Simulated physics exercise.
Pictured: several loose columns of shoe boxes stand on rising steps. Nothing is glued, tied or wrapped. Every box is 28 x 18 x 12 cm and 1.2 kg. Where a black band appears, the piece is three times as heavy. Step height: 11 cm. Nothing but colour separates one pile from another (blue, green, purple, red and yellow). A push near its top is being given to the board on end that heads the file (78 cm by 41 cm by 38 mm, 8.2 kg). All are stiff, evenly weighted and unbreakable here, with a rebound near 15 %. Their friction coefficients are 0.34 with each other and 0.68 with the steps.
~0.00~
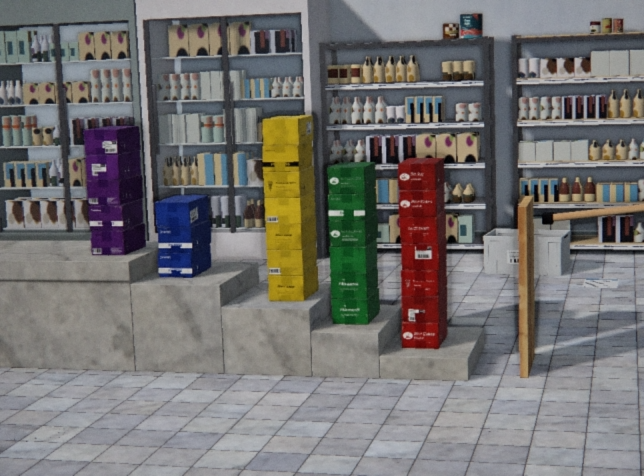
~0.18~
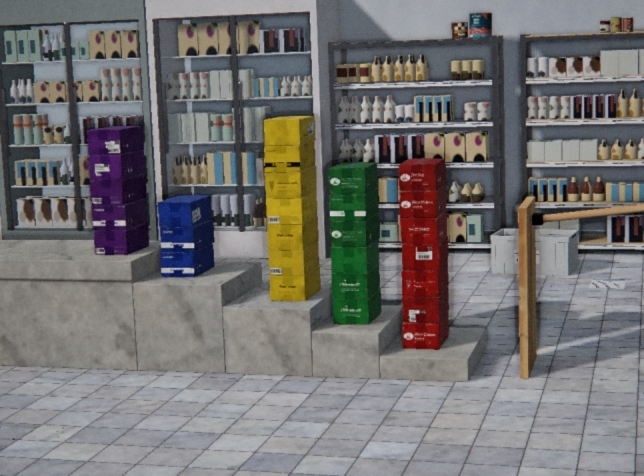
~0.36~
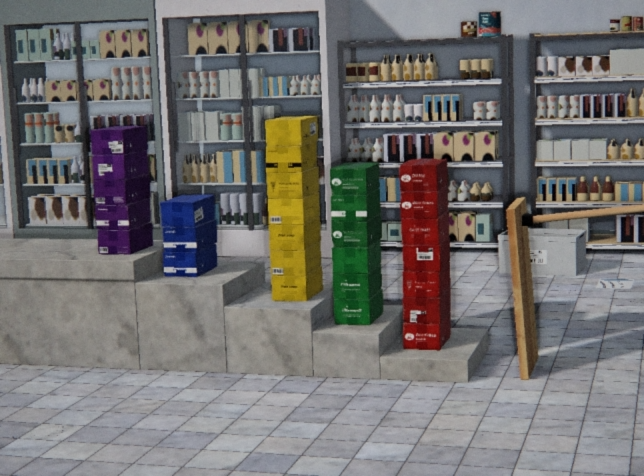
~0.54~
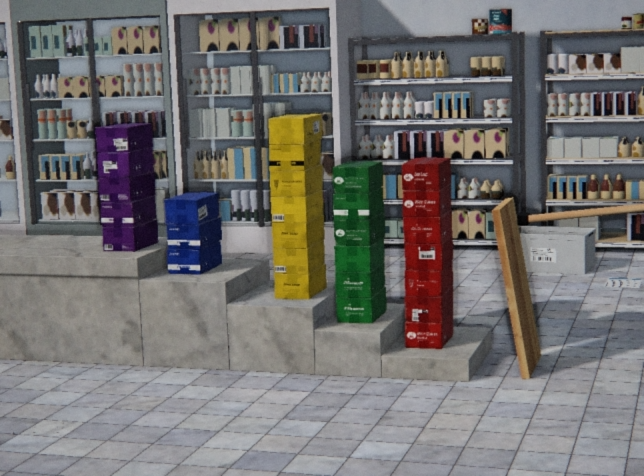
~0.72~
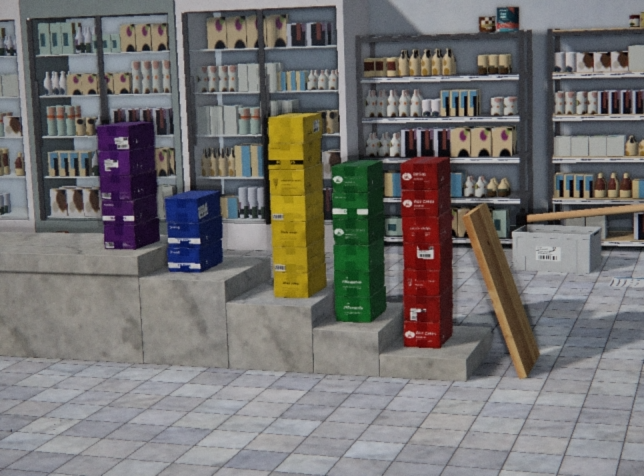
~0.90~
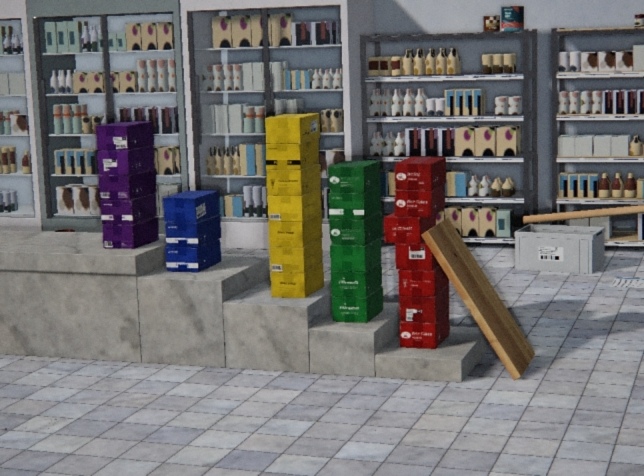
In this clip, a pole nudges an upright wooden board beside stepped stacks of purple, blue, yellow, green and red boxes; the board tilts left and meets the red stack, shifting some of its boxes leftward.
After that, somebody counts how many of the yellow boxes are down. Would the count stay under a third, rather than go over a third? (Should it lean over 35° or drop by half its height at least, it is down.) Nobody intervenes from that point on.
Above a third.
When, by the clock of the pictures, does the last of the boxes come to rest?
3.5 s or so.
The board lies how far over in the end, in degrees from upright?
50°, roughly.
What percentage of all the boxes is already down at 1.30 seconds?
At that instant, 0 percent.
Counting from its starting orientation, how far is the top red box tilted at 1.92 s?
Angle at that time, about 20 degrees.
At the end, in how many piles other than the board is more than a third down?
3 altogether.
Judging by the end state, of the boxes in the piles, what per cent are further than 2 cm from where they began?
I make it 85 per cent.
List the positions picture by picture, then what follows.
In the first picture (each place is the centre of the face we see best; the camera moves round a little), pole end (549, 219) 56 mm short, board 0° from upright; top yellow box (280, 132); top red box (417, 177); the others all in place.
In the second picture, pole end (539, 220) 6 mm short, board 0° from upright; top yellow box (282, 133).
In the third picture, pole end (528, 221) 45 mm in, board 4° from upright; top yellow box (283, 133); the others all in place.
In the fourth picture, pole end (524, 220) 8 cm in, stopped, board 9° from upright; top yellow box (286, 131); the others all in place.
In the fifth picture, pole end (522, 220) 8 cm in, stopped, board 19° from upright; top yellow box (286, 130); the others all in place.
In the sixth picture, pole end (518, 221) 8 cm in, stopped, board 33° from upright; top yellow box (283, 131); top red box (413, 177); 3 have shifted.
By 1.30 s, board 39° from upright; none of the 7 yellow boxes down (0 of 28 in all colours); top yellow box unmoved; top red box tilted 10°.
By 1.92 s, board 47° from upright; none of the 7 yellow boxes down (0 of 28 in all colours); top yellow box tilted 6°; top red box tilted 22°, 38 mm lower.
By 2.38 s, board 52° from upright; 1 of the 7 yellow boxes down (5 of 28 in all colours); top yellow box tilted 29°, 7 cm lower; top red box tilted 29°, 11 cm lower.
By 2.62 s, board 52° from upright; 5 of the 7 yellow boxes down (11 of 28 in all colours); top yellow box tilted 37°, 19 cm lower; top red box tilted 41°, 17 cm lower.
When it is over (3.6 s), board 52° from upright; 5 of the 7 yellow boxes down (11 of 28 in all colours); top yellow box tilted 60°, 22 cm lower; top red box tilted 49°, 17 cm lower. That is 71 per cent. In pixels of the last frame, middles, top yellow box near (156, 173), top red box near (304, 208).
